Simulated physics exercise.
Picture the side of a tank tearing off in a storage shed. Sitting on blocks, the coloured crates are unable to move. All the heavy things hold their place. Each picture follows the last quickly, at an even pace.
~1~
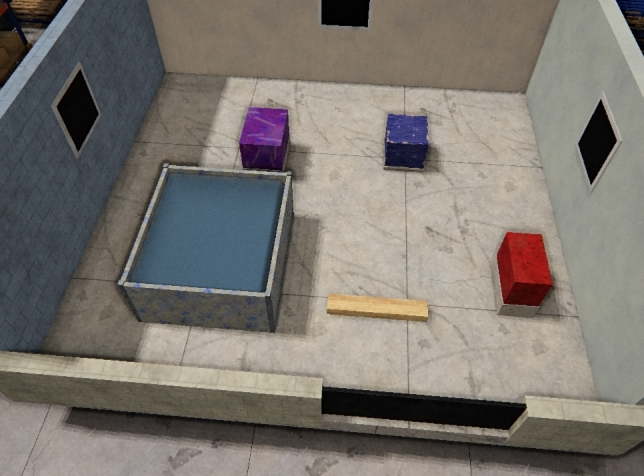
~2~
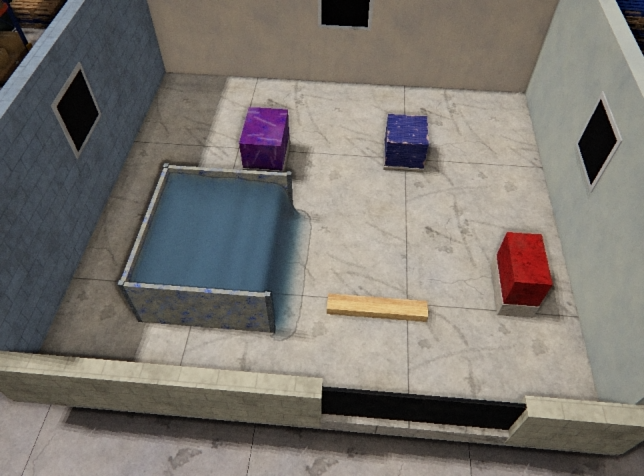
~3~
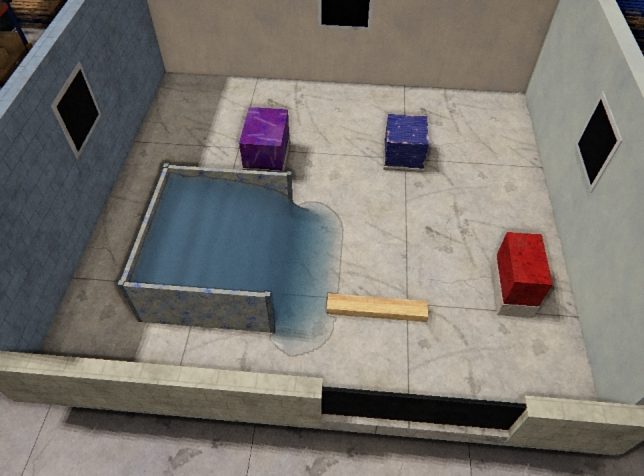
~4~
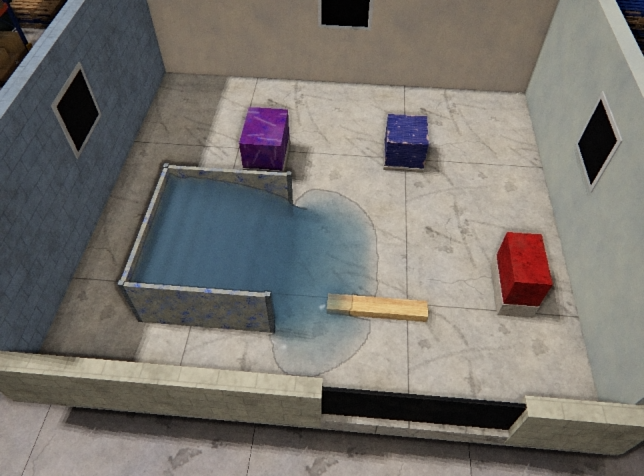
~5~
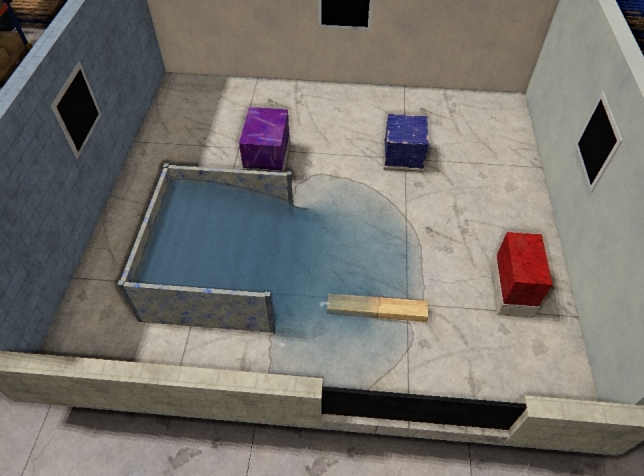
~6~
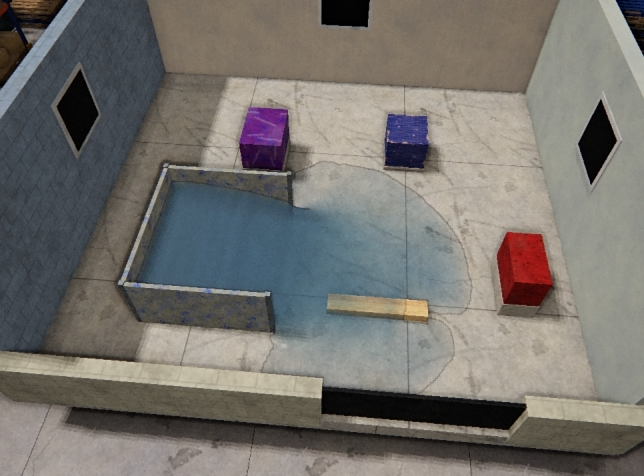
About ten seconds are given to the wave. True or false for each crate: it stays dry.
Blue crate: False, it gets wet; purple crate: True, it stays dry; red crate: False, it gets wet.
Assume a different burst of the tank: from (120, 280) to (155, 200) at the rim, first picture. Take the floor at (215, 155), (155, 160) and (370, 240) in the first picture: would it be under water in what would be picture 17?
Spot one: Reached by the flood. Spot two: Reached by the flood. Spot three: Spared by the leak.
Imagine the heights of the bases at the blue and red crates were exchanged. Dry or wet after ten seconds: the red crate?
As it turns out, the red crate gets reached.
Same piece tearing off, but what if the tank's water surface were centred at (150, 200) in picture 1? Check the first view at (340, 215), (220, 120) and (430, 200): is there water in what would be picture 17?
As listed: Under water, no water, covered.
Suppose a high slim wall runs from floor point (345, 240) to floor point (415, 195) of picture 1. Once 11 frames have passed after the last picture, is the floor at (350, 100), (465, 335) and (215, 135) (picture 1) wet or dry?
Taking the three spots in order: Soaked, soaked, spared.
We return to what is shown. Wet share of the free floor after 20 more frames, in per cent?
About 55 in a hundred.
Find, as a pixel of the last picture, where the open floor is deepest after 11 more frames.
My finger goes to (564, 422).
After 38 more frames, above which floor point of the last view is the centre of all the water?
It's close to (393, 199).
A moment on, water covers 40 % of the floor; the blue crate water round its plinth, the purple crate not reached, the red crate water round its plinth.
Next, water covers 45 % of the floor; the blue crate water round its plinth, the purple crate not reached, the red crate water round its plinth.
Then, water covers 55 % of the floor; the blue crate water round its plinth, the purple crate not reached, the red crate water round its plinth.
Later, water covers 85 % of the floor; the blue crate water round its plinth, the purple crate water round its plinth, the red crate water round its plinth.
In the end, water covers 100 % of the floor; the blue crate was topped, the purple crate stayed above the water, the red crate was topped.
